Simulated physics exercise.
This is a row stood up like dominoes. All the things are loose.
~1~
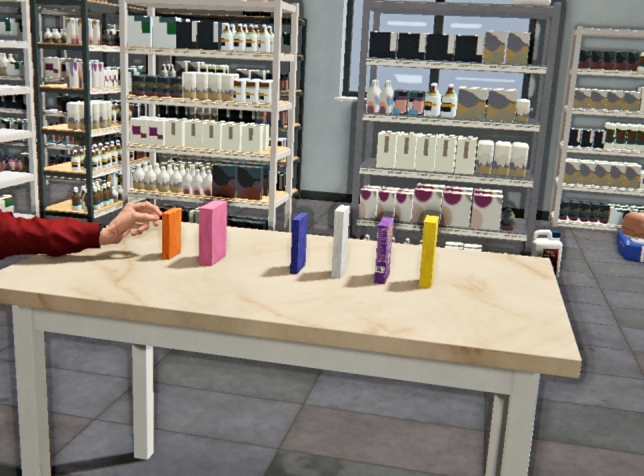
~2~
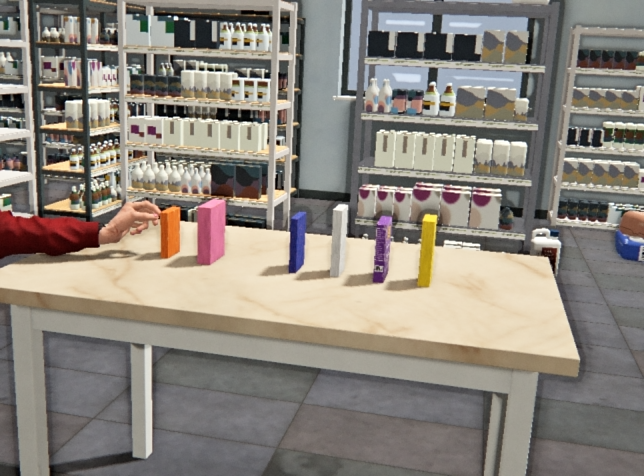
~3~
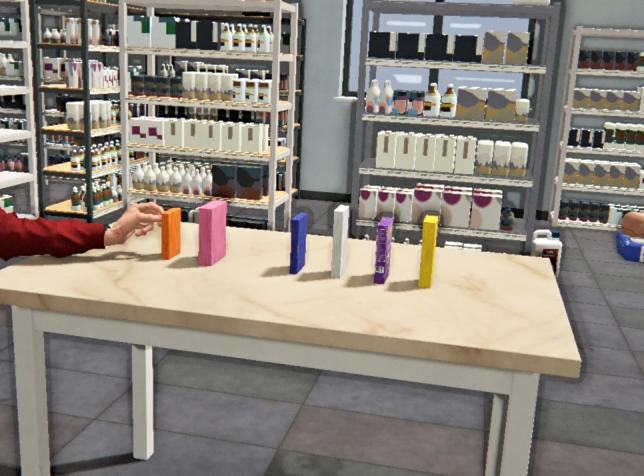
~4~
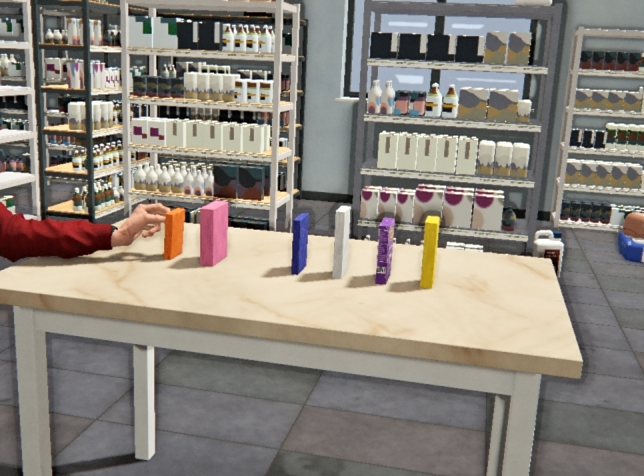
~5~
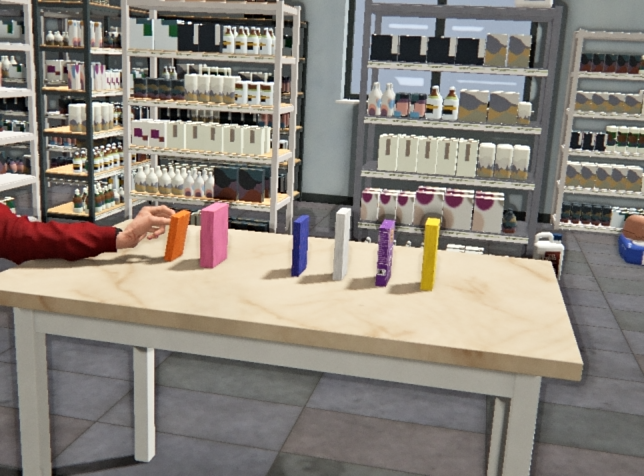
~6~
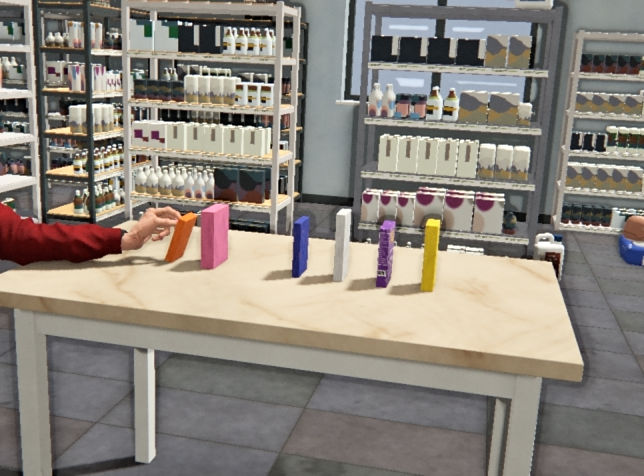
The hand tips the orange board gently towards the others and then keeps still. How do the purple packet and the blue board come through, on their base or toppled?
The purple packet is still upright, the blue board is still upright.
Then, 0.10 s after the last picture, orange board 41° over.
Then, 0.50 s after the last picture, orange board 47° over.
At rest, all 4 in place. Seen from the same camera at the end, purple packet near (386, 254), blue board near (301, 247).
